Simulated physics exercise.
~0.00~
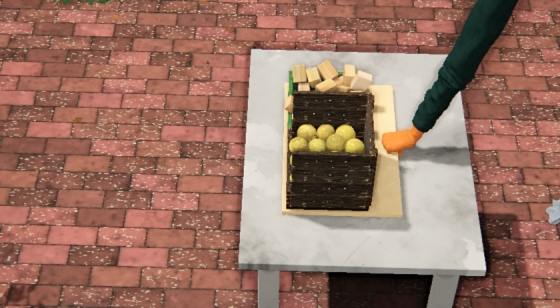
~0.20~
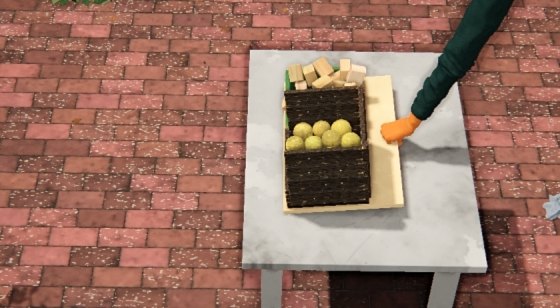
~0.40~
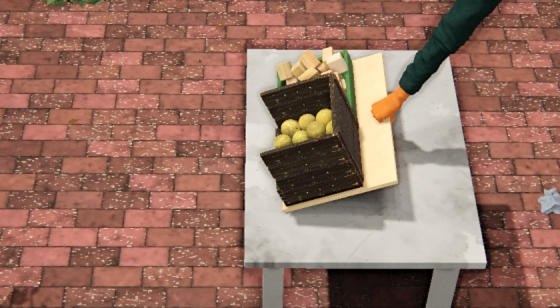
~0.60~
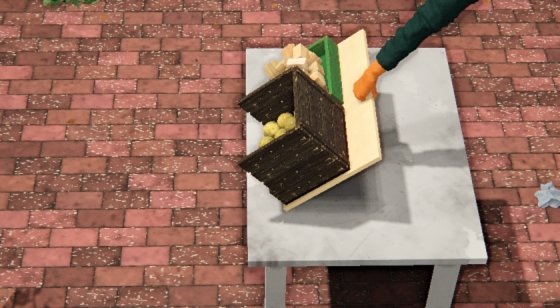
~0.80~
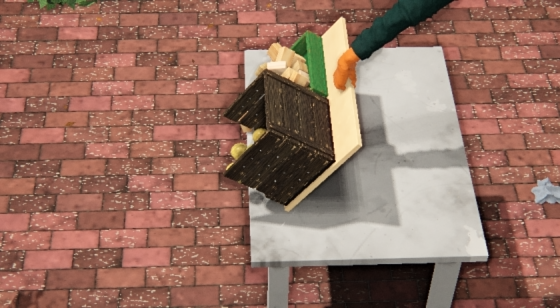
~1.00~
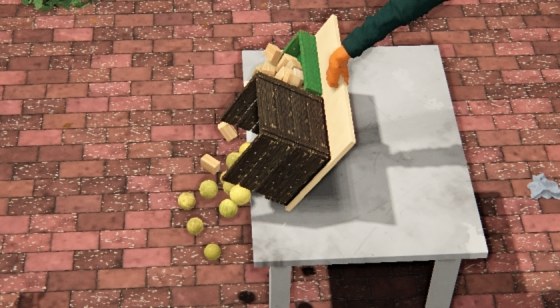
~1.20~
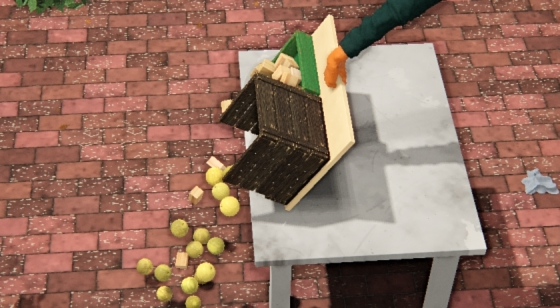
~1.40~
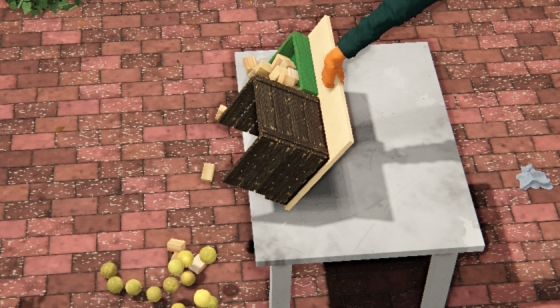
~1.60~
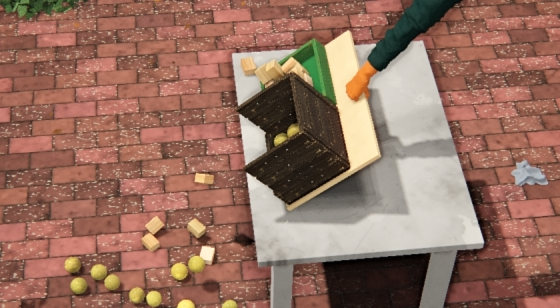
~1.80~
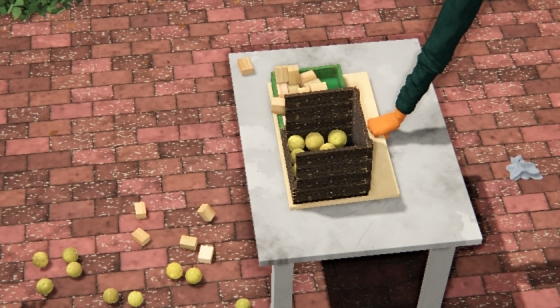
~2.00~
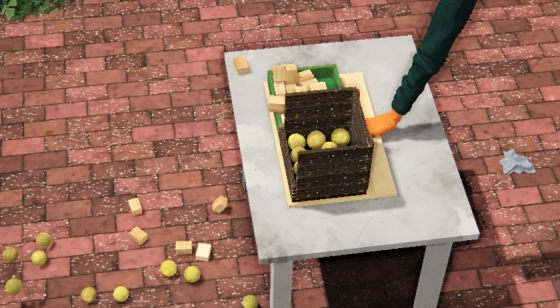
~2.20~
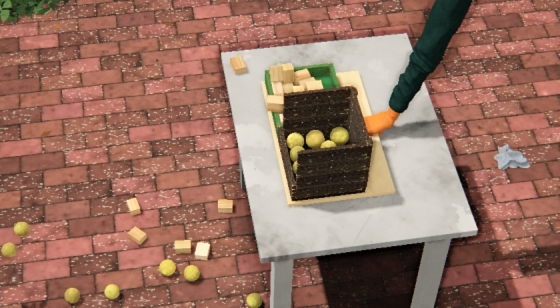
A dark, slatted crate of round yellow fruit stands beside a green crate of pale wooden blocks on a light board, which rests on a grey table over red brick paving, seen from above. An orange-gloved hand in a dark green sleeve lifts the board's right edge, tipping both crates steeply to the left. Fruit pours over the dark crate's low left side and rolls across the bricks, while a few blocks tumble after it. The hand then lowers the board flat. Some fruit and most of the blocks remain in the crates, with one block left on the tabletop.
